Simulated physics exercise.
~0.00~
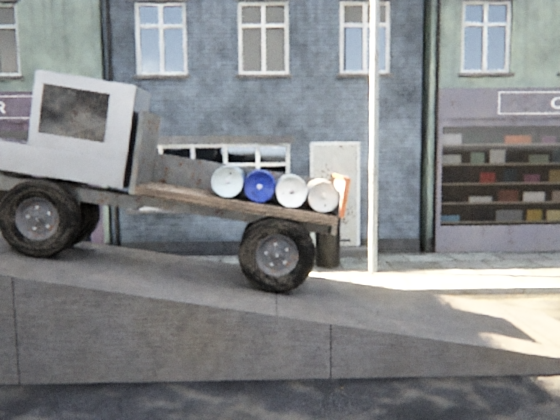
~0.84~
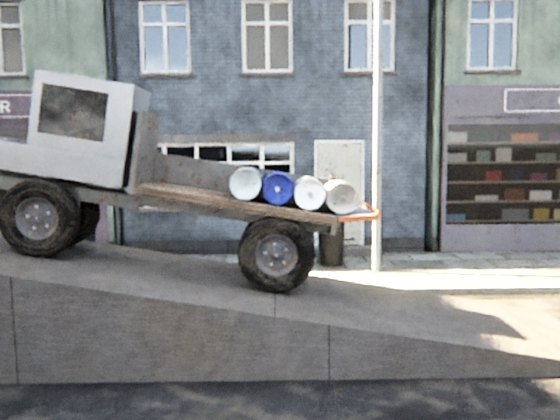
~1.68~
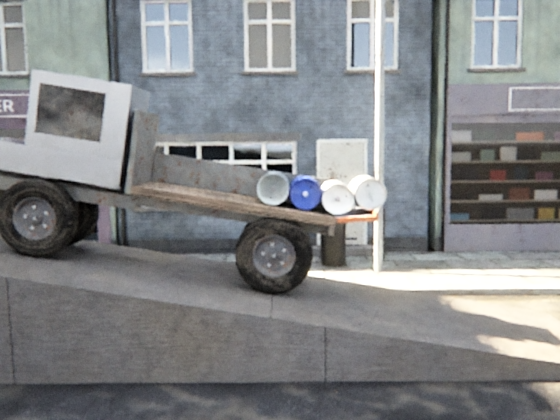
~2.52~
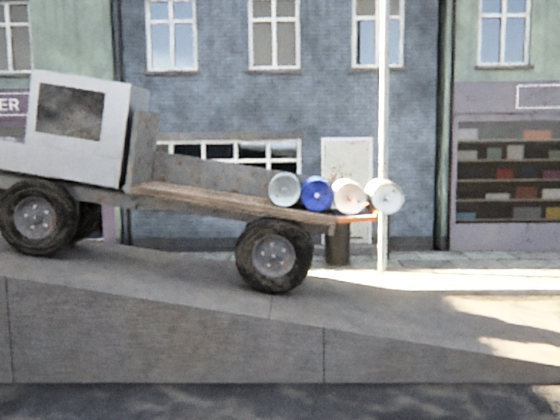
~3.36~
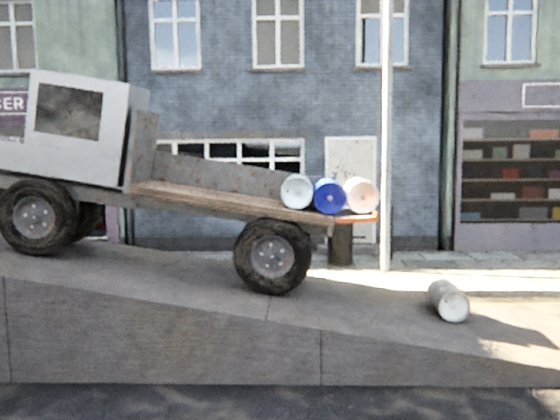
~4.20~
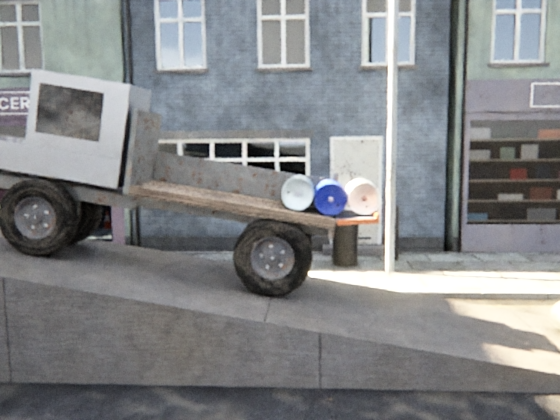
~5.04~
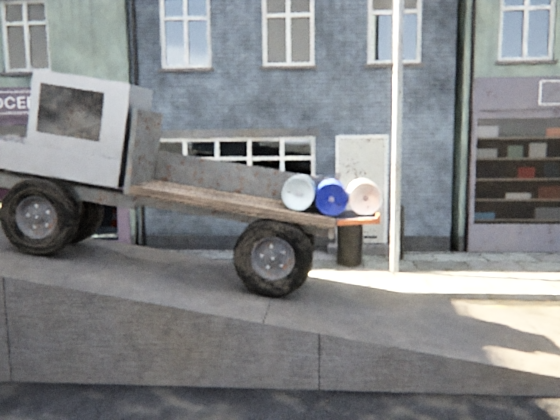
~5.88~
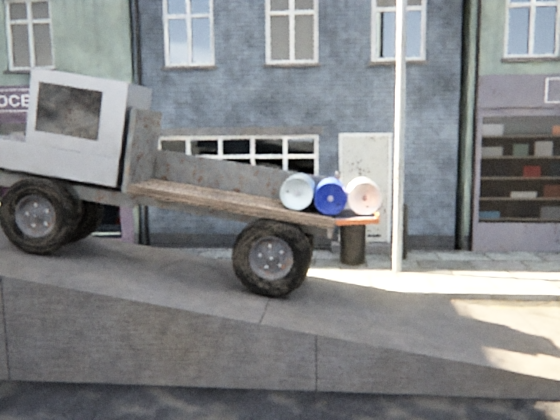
At the start, a pick-up stands on a slope falling to the right, with four kegs, one of them blue, lying in a row on its bed beside an upright tailgate. The tailgate drops until it sticks out almost in line with the bed, and the kegs roll right toward it. The rightmost keg reaches the edge, goes over and lands on the ramp below, then disappears from view. The other three roll a little farther and stop against one another near the lowered gate. The blue keg ends in the middle, still on the truck.
